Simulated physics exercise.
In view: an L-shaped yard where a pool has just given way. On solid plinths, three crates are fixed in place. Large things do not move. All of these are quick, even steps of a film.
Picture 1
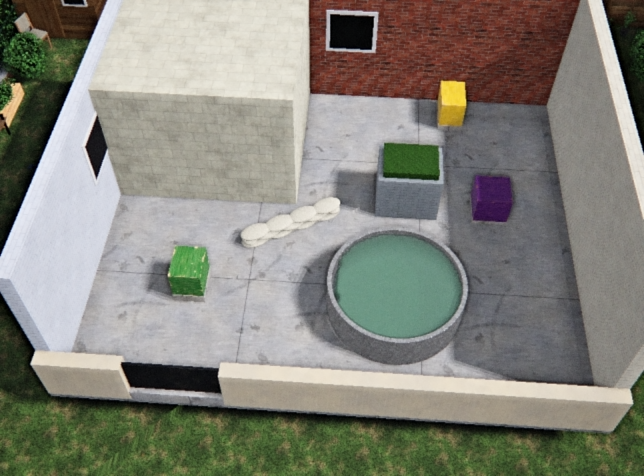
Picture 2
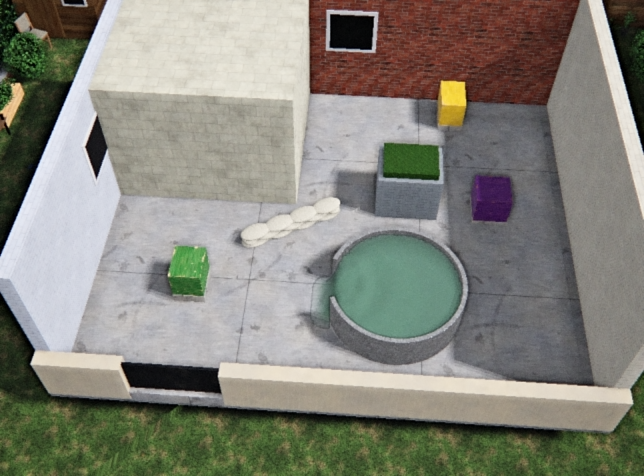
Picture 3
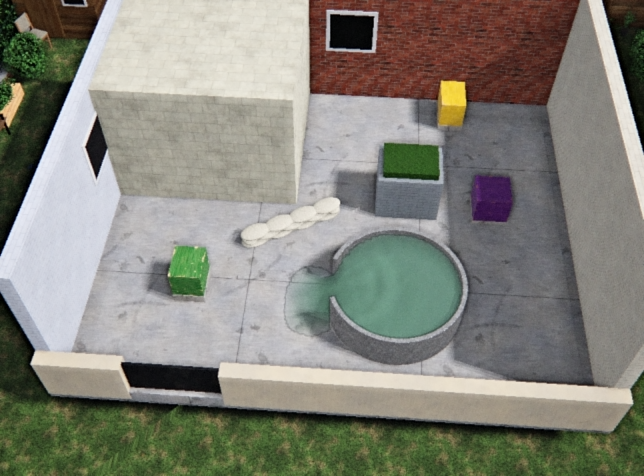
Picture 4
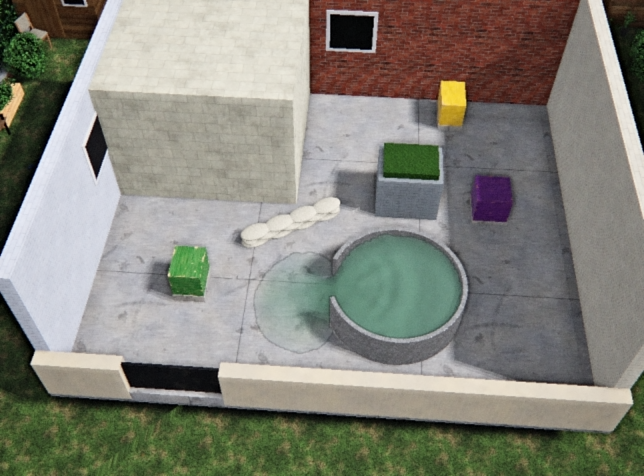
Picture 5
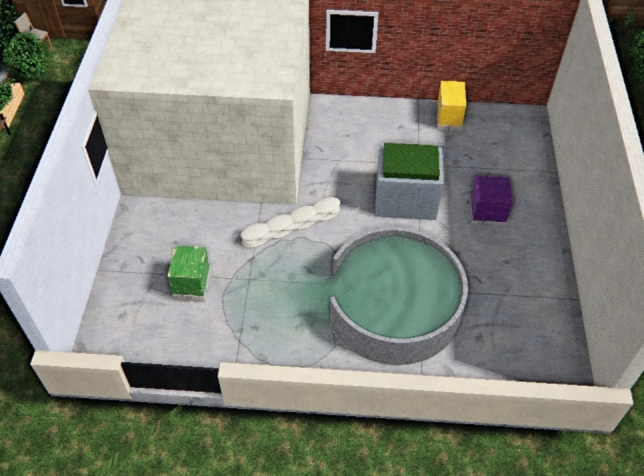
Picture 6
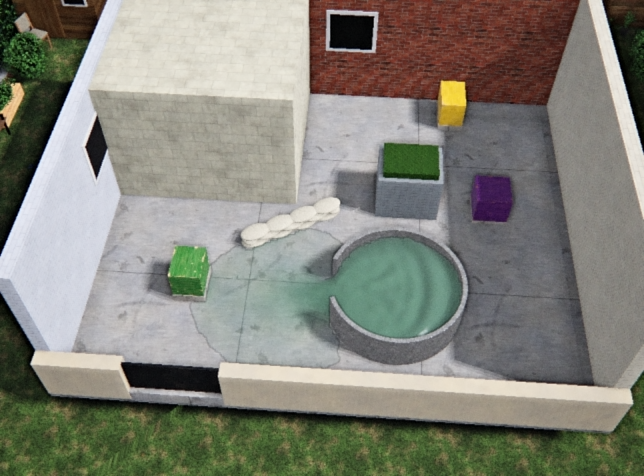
A round grey pool opens on its left side and water spreads left across the paving.
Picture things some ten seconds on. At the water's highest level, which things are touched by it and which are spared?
At the end, purple crate: Remains dry, green crate: Becomes wet, yellow crate: Remains dry.
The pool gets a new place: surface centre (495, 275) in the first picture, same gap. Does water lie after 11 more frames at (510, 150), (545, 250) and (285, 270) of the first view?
Untouched, untouched, submerged.
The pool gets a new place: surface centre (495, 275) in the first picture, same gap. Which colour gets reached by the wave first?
The green-painted one.
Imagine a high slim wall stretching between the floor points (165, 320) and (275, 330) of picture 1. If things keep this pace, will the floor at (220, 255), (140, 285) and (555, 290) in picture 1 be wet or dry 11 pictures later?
Outcome by spot, in order - watered, watered, unwatered.
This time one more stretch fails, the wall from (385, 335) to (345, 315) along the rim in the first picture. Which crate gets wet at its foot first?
The crate marked green, by my reading.
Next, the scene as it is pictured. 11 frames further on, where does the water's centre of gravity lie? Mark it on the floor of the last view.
I'd mark it close to (314, 302).
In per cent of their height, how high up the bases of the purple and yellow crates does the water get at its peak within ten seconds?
About 50 and 40 per cent.
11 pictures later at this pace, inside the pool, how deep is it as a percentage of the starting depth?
Roughly 60 percent.
A moment on, water covers 20 % of the floor; the purple crate not reached, the green crate water round its plinth, the yellow crate not reached.
Next, water covers 30 % of the floor; the purple crate not reached, the green crate water round its plinth, the yellow crate not reached.
Then, water covers 40 % of the floor; the purple crate not reached, the green crate water round its plinth, the yellow crate not reached.
Later, water covers 45 % of the floor; the purple crate water round its plinth, the green crate water round its plinth, the yellow crate not reached.
In the end, water covers 70 % of the floor; the purple crate stayed above the water, the green crate was topped, the yellow crate stayed above the water.
